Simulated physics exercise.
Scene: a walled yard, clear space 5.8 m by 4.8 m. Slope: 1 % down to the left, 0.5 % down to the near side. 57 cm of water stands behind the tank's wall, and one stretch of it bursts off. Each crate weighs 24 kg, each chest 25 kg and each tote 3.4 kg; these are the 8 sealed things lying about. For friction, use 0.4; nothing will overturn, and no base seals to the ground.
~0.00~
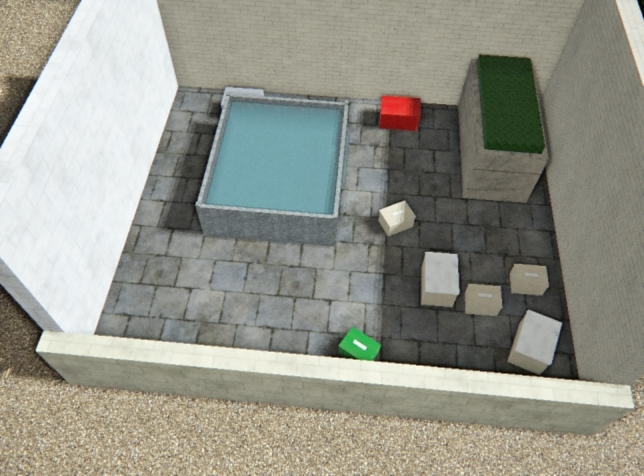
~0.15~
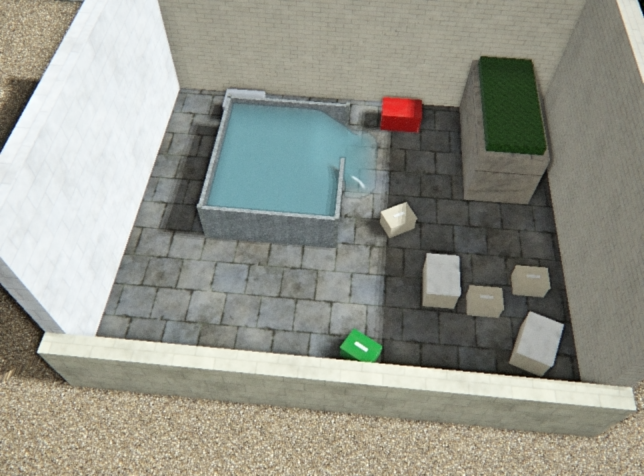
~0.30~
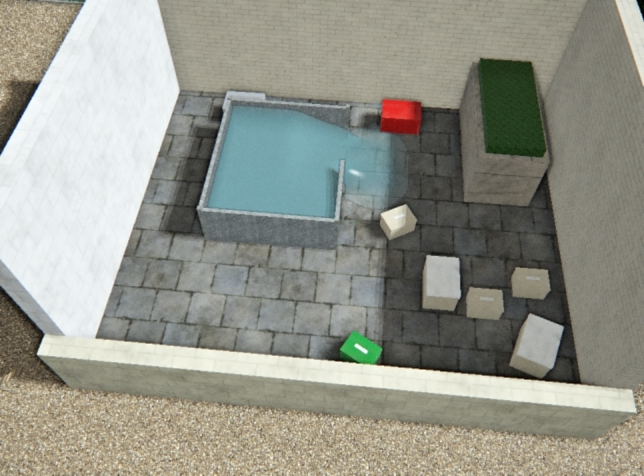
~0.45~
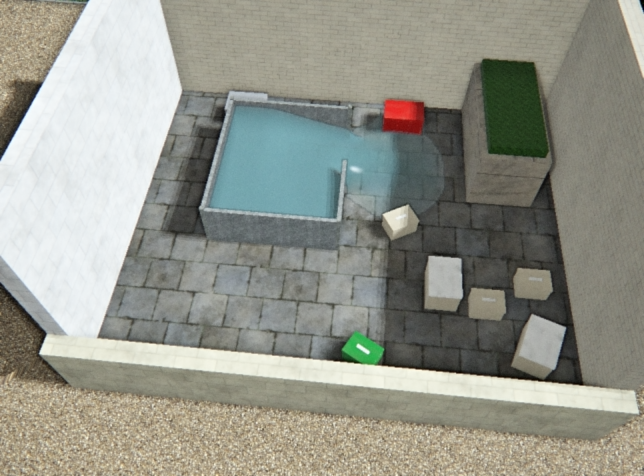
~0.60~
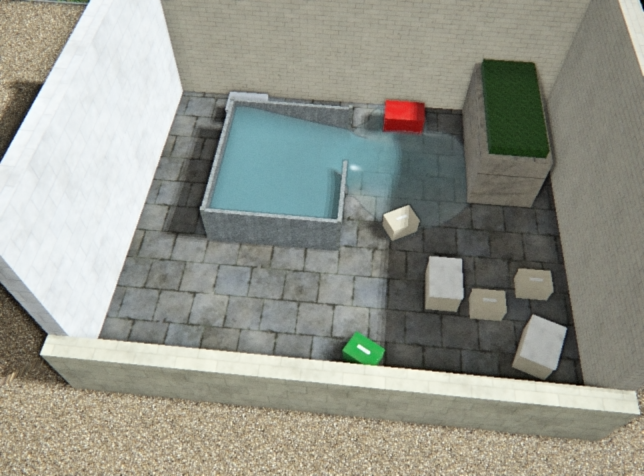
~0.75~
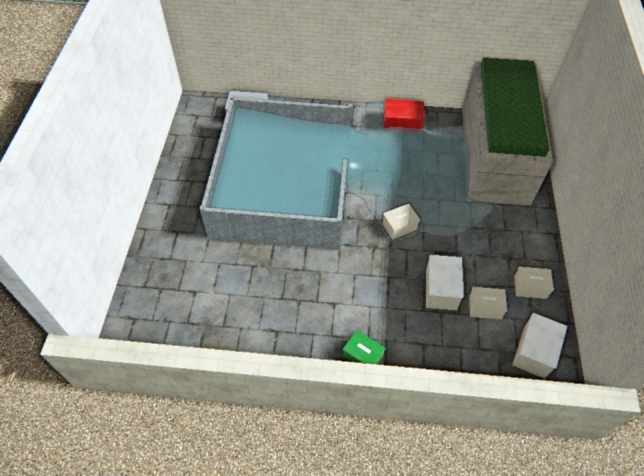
A large raised pool of blue water stands in the left half of a walled, stone-paved yard, seen from high above the front wall. A red crate sits near the back wall, a tall block with a green top at right, pale boxes at centre and lower right, and a green tote in front. Part of the pool's right side bursts open and water fans rightward across the paving, while the boxes stay put.
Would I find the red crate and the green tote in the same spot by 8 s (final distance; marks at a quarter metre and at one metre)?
My prediction: The red crate ends up far from its start; the green tote ends up far from its start.
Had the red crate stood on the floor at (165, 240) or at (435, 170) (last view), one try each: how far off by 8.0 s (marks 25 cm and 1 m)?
Run one, it gets moved partway; run two, it gets swept far.
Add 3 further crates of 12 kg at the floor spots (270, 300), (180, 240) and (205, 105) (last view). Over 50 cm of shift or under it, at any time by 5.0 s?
Lab note - in order: Below threshold / below threshold / below threshold.
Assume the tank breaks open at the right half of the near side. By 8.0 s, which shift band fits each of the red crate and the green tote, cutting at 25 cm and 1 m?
Under that change the red crate would sit tight and the green tote would be borne far.
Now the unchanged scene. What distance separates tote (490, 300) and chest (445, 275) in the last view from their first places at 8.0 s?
First 400 cm, then 40 cm.
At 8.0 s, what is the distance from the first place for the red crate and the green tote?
Offsets: Near 350 and 300 centimetres.
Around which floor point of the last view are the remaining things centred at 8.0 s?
They're centred close to (282, 268).
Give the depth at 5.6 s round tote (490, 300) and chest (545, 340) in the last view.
First roughly 4 cm, second roughly 9 cm.
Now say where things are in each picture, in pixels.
In the first picture, the red crate at (401, 106), on the bottom; the green tote at (360, 345) rests on the ground; water covers 3.4 m2; 0 of 8 have shifted.
In the second picture, the red crate at (402, 107) rests on the ground; the green tote at (361, 347) rests on the ground; water covers 4.0 m2; 0 of 8 have shifted.
In the third picture, the red crate at (402, 110), on the bottom; the green tote at (361, 349) rests on the ground; 4.7 m2 under water; 0 of 8 have shifted.
In the fourth picture, the red crate at (405, 110), on the bottom; the green tote at (363, 349), on the bottom; water covers 5.5 m2; 0 of 8 have shifted.
In the fifth picture, the red crate at (405, 110), on the bottom; the green tote at (364, 350) rests on the ground; water covers 6.3 m2; 0 of 8 have shifted.
In the sixth picture, the red crate at (405, 109), on the bottom; the green tote at (364, 349) rests on the ground; water covers 6.8 m2; 0 of 8 have shifted.
After 1.6 s the red crate is near (415, 97), 0.3 m from its start, afloat; the green tote is near (364, 349), 0.0 m from its start, aground; 1 afloat.
After 3.6 s the red crate is near (351, 107), 0.8 m from its start, aground; the green tote is near (364, 349), 0.0 m from its start, aground; 2 afloat.
After 5.6 s the red crate is near (222, 93), 2.9 m from its start, afloat; the green tote is near (172, 327), 2.3 m from its start, afloat; 4 afloat.
After 8.0 s the red crate is near (167, 164), 3.7 m from its start, aground; the green tote is near (139, 291), 2.8 m from its start, afloat; 3 afloat.
